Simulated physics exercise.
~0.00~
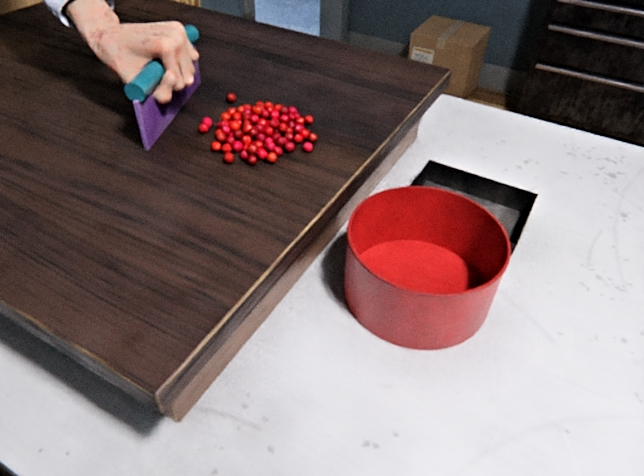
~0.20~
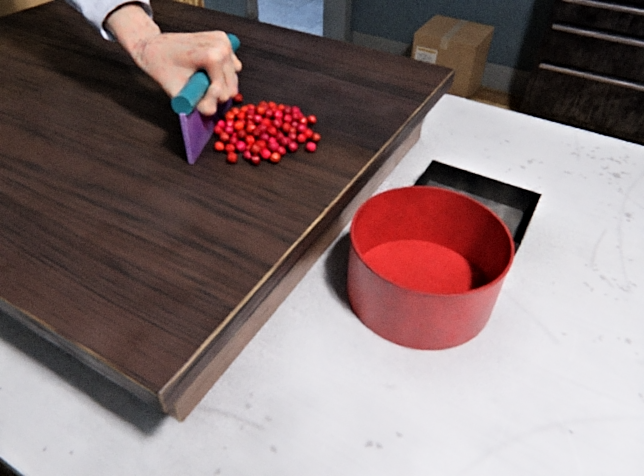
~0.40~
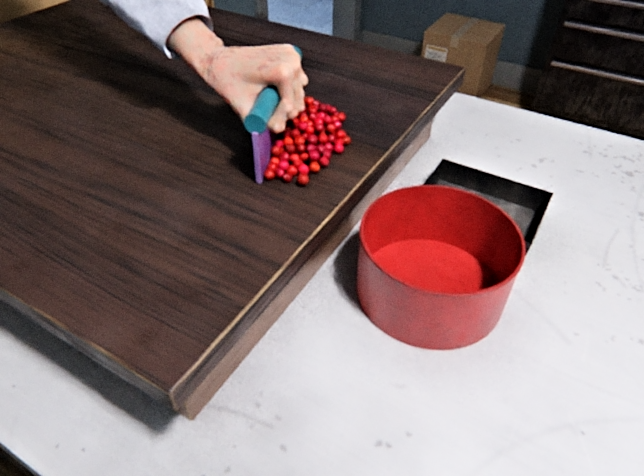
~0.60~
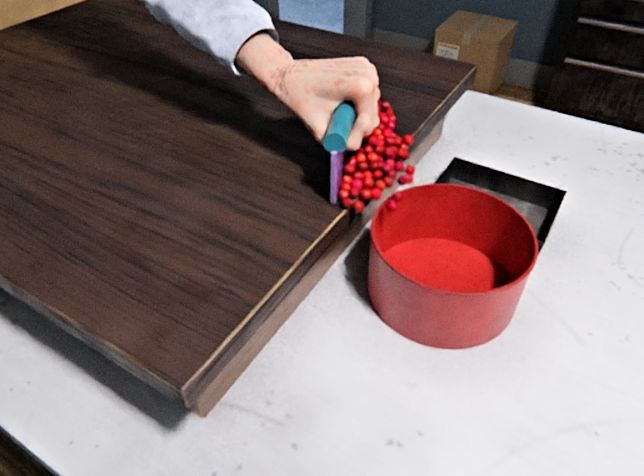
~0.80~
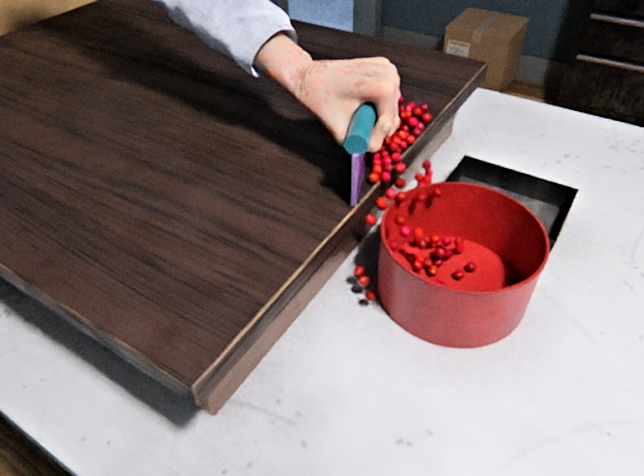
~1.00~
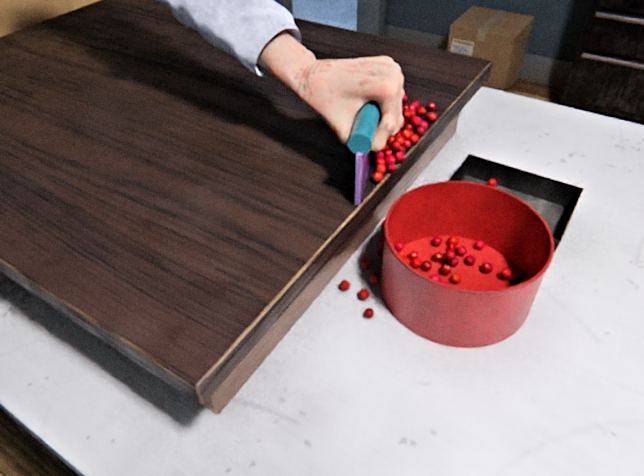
A hand with a scraper pushed a pile of small red berries rightward across a dark wooden board until some spilled over the edge, some landing in the red pot and others missing it, while about half stayed on the board beside the stopped scraper.
